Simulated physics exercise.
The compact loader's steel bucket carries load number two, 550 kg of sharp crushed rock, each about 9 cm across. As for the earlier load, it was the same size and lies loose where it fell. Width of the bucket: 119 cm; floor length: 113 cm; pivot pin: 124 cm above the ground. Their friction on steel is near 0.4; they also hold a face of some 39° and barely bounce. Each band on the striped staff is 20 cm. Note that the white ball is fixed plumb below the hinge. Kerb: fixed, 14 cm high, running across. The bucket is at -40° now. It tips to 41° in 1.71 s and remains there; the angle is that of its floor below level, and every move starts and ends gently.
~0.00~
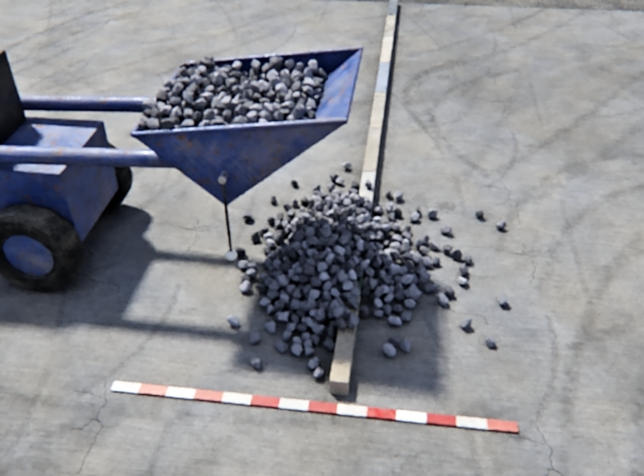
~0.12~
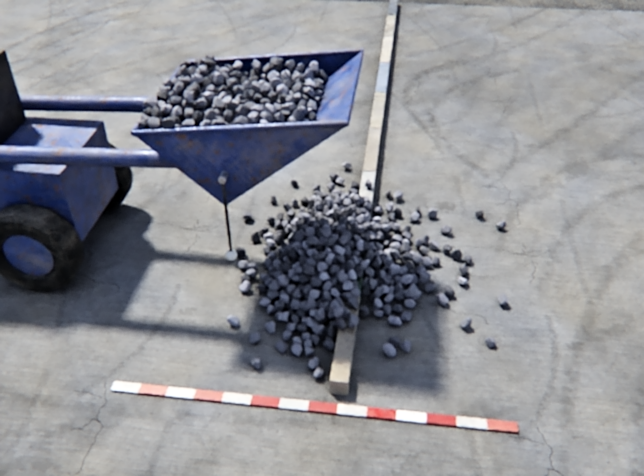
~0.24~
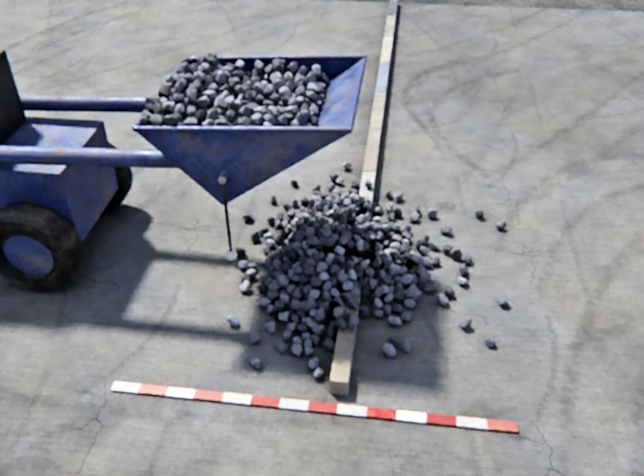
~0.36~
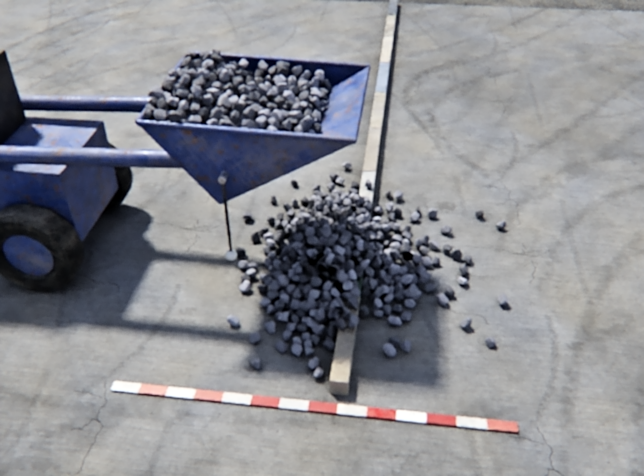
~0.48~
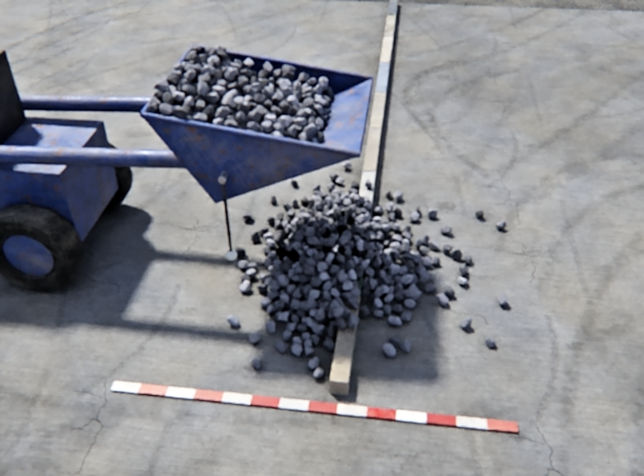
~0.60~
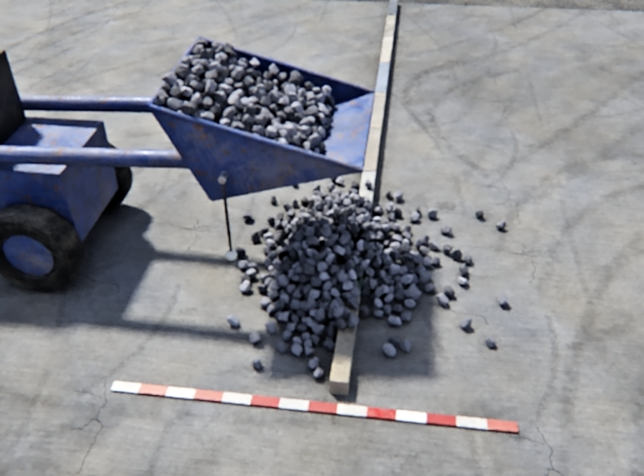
On a cracked concrete yard, a blue loader holds a bucket of grey stones beside a loose heap lying across a long kerb, behind a red-and-white striped staff. The bucket's right-hand lip lowers slowly at first, then faster, while its load shifts slightly within it and the heap stays still.
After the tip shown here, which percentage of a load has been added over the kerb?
Roughly 66 out of 100.
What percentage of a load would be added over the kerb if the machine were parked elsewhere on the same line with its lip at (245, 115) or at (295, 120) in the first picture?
First place about 0 %, second about 15 %.
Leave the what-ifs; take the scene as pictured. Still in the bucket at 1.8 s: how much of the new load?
Close to 50 per cent of the load.
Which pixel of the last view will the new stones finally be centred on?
They settle centred around (384, 253).
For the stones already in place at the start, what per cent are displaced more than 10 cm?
Roughly 5 % of them.
After 1.3 s the floor is at 28°; in per cent of one load, 100 in the bucket, 80 on this side of the kerb, 20 over the kerb; the foremost stones are at (479, 274).
After 1.8 s the floor is at 41°; in per cent of one load, 52 in the bucket, 109 on this side of the kerb, 39 over the kerb; the foremost stones are at (479, 274).
After 2.2 s the floor is at 41°; in per cent of one load, 21 in the bucket, 110 on this side of the kerb, 69 over the kerb; the foremost stones are at (483, 259).
After 5.0 s the floor is at 41°; in per cent of one load, 5 in the bucket, 109 on this side of the kerb, 86 over the kerb; the foremost stones are at (525, 273). Net gain over the kerb, 66.
